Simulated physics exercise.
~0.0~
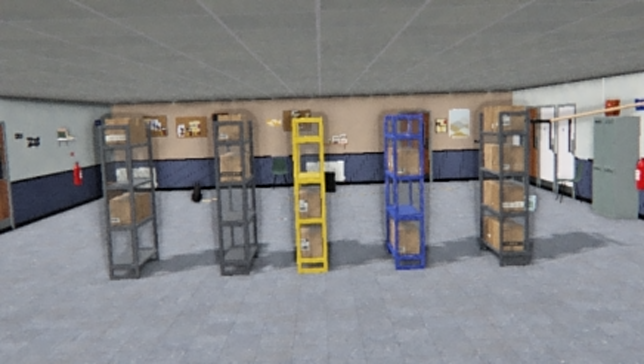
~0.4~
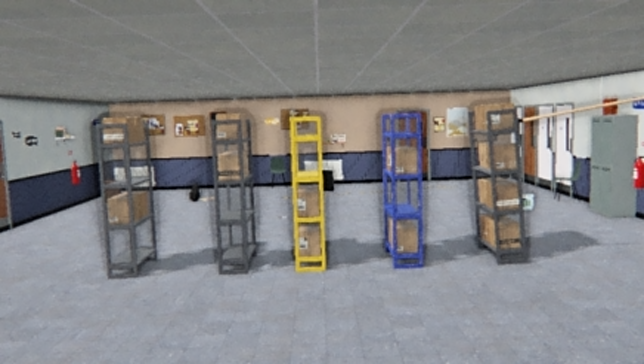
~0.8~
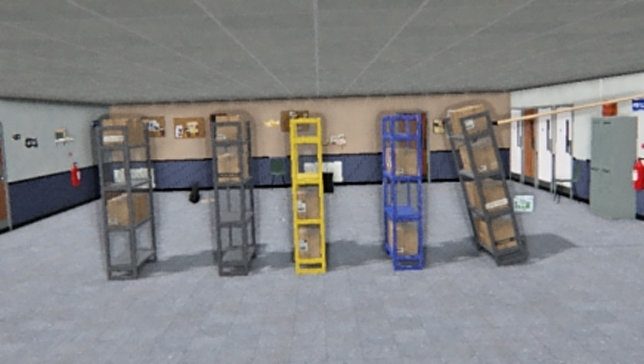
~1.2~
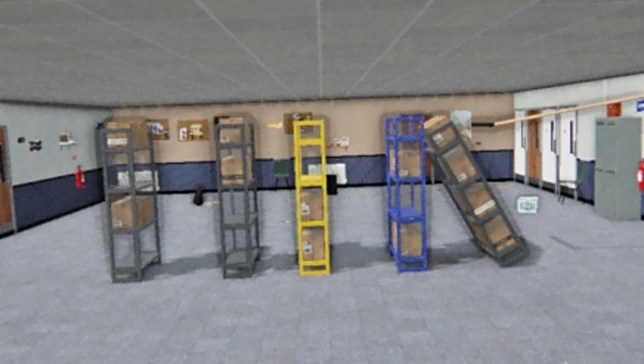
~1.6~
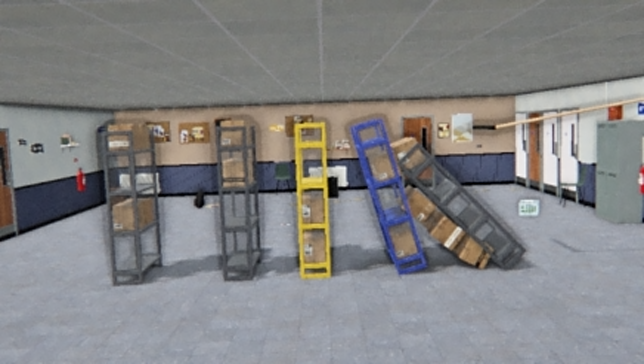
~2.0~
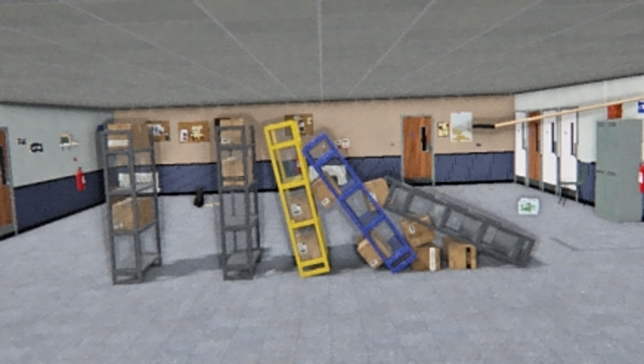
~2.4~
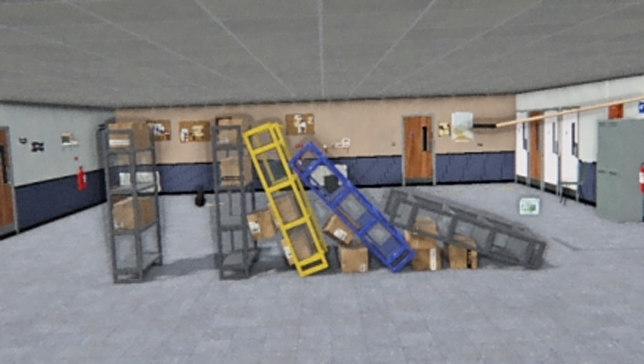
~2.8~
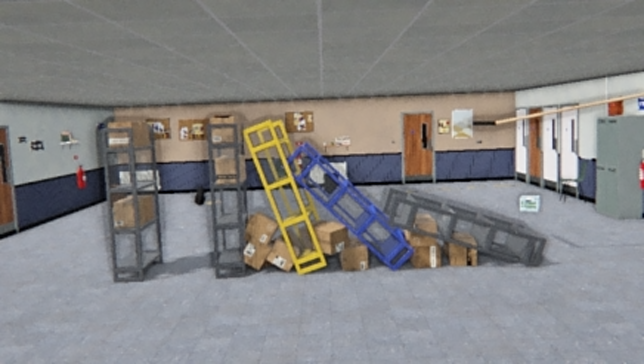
A pole at the right tips the nearest grey rack leftward into a blue one, which topples against a yellow one as boxes spill across the floor. The yellow rack ends leaning toward the two grey racks at the left, which stay upright.
